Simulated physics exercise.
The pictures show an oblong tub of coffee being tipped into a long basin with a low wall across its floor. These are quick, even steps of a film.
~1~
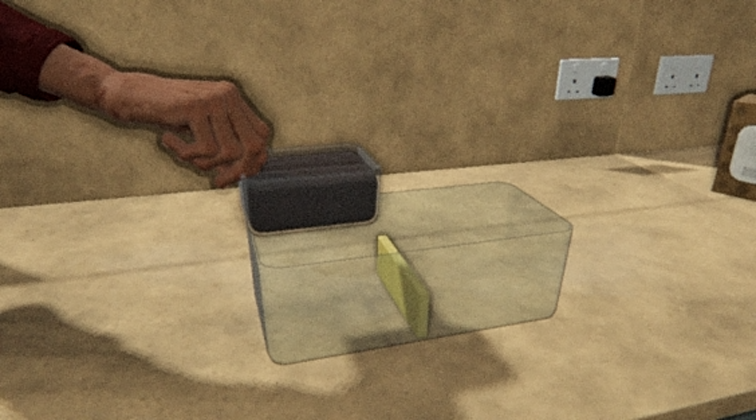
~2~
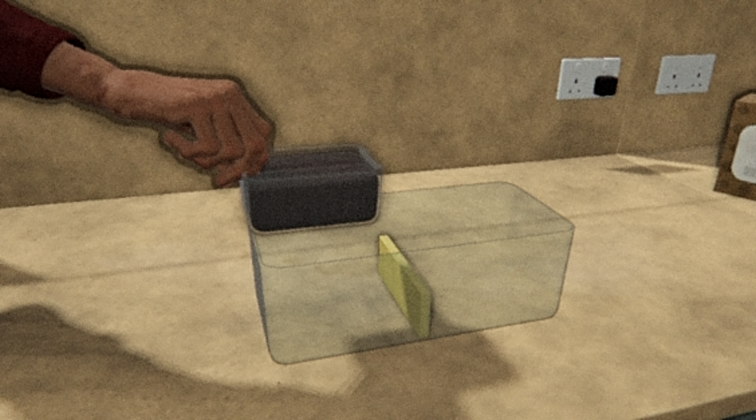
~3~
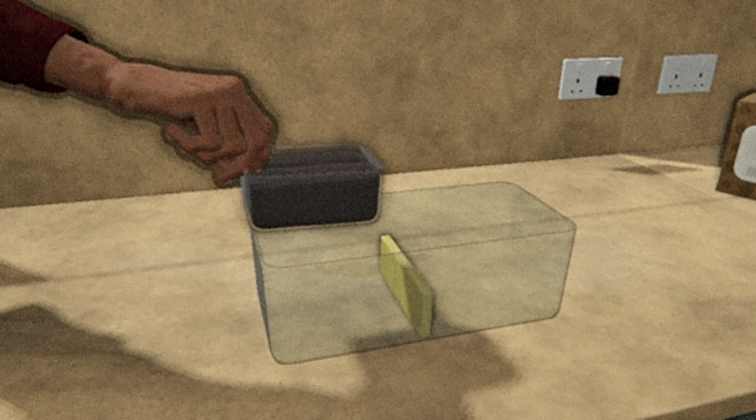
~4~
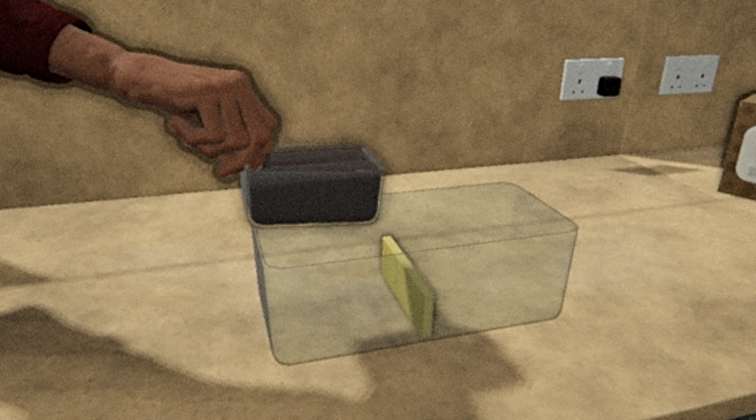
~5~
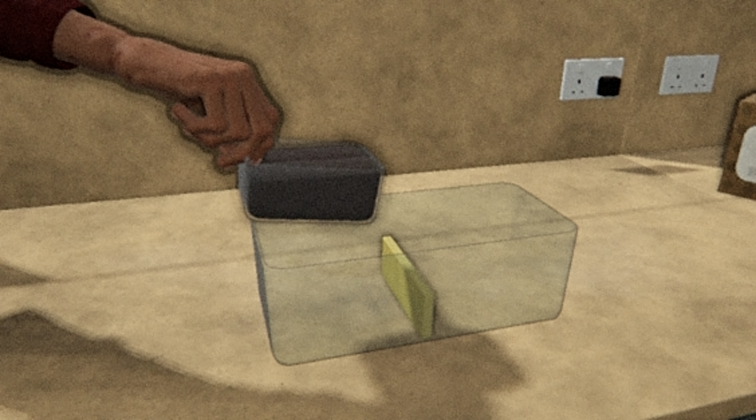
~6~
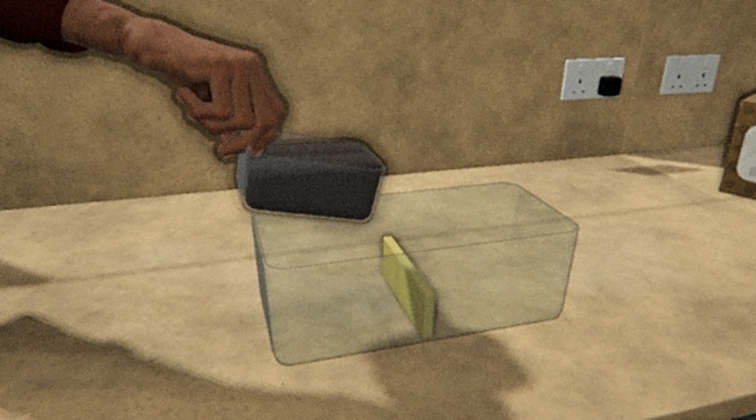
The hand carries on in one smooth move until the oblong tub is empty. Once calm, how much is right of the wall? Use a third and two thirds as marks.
The share right of the wall is over two thirds.
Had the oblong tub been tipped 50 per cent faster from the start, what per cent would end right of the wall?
About 95 per cent.
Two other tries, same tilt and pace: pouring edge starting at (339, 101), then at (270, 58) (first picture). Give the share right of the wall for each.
Roughly 75 per cent, and 5 per cent.
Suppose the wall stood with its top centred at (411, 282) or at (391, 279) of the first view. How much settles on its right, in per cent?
First some 85, then 95 per cent.
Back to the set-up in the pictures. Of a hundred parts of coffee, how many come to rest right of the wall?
Near 95 %.
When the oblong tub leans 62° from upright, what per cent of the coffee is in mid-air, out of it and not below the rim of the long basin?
Roughly 30 in a hundred.
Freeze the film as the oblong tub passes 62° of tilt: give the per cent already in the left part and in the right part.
Left: 5 %. Right: 30 %.
A moment on, the tilt is 62° and 38 per cent is still to pour, 3 is left of the wall and 29 right of it.
Next, the tilt is 96° and 7 per cent is still to pour, 3 is left of the wall and 83 right of it.
Then the tilt is 107° and 0 per cent is still to pour, 6 is left of the wall and 94 right of it.
Later the tilt is 107° and 0 per cent is still to pour, 5 is left of the wall and 94 right of it.
At rest 5 per cent lies left of the wall, 94 right of it and 1 outside.
